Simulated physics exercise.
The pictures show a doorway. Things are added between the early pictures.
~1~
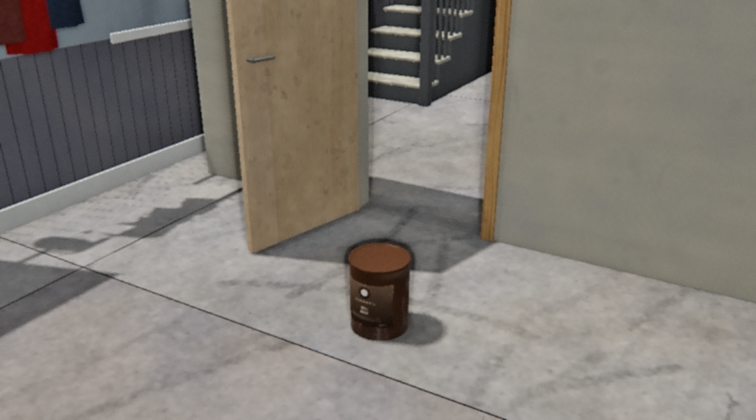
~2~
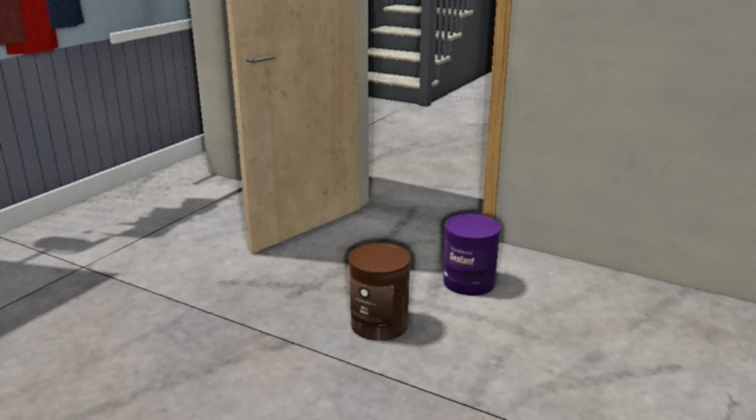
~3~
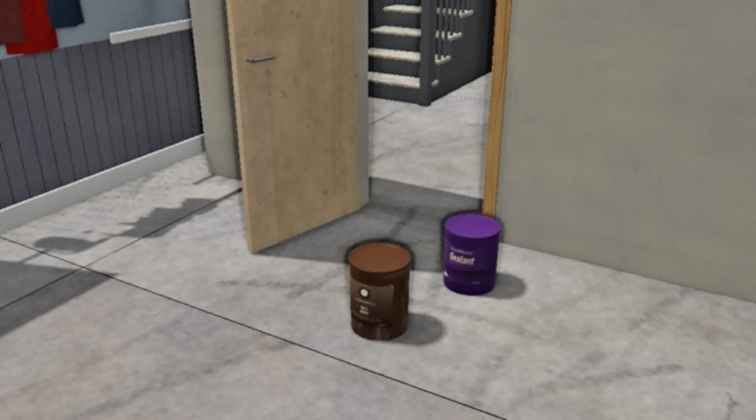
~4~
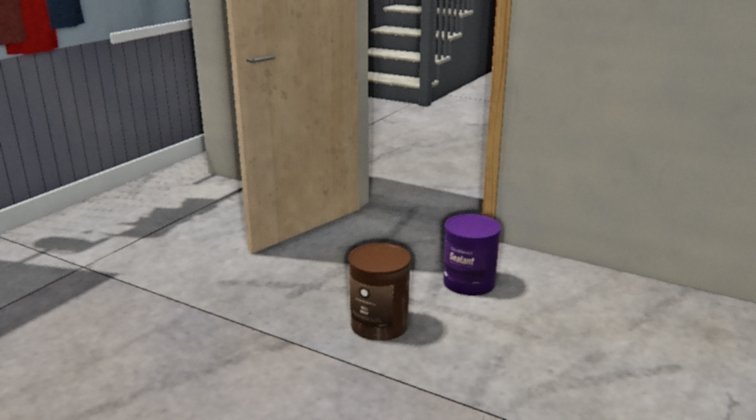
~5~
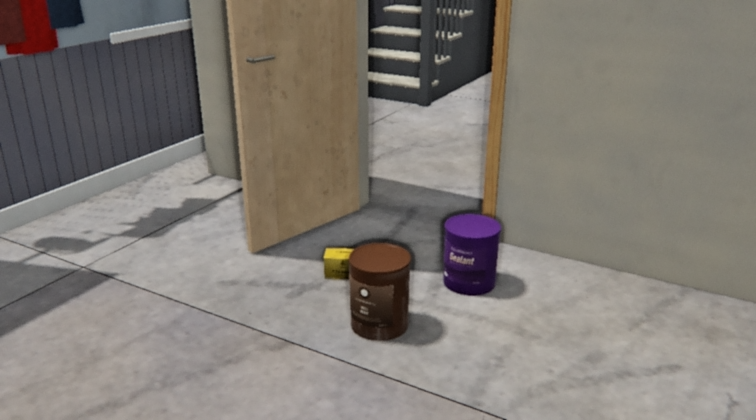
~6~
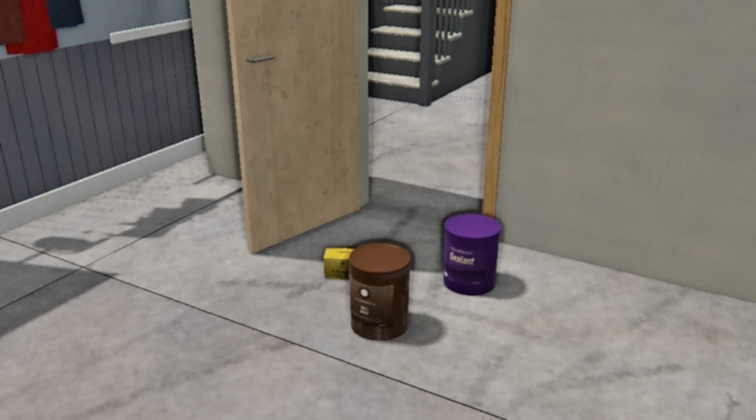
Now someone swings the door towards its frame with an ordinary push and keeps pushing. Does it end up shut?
Outcome: The door closes.
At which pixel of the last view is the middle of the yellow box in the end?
Around (399, 275).
Then, 0.90 s past the last view, open by 63°; yellow box displaced about its own width near (365, 269).
Then, 1.10 s past the last view, open by 47°; yellow box displaced about its own width near (393, 274).
Finally, open by 0°; moved from the start, yellow box; the other 2 still in place. Final places as the last picture's camera would see them, yellow box near (399, 275).
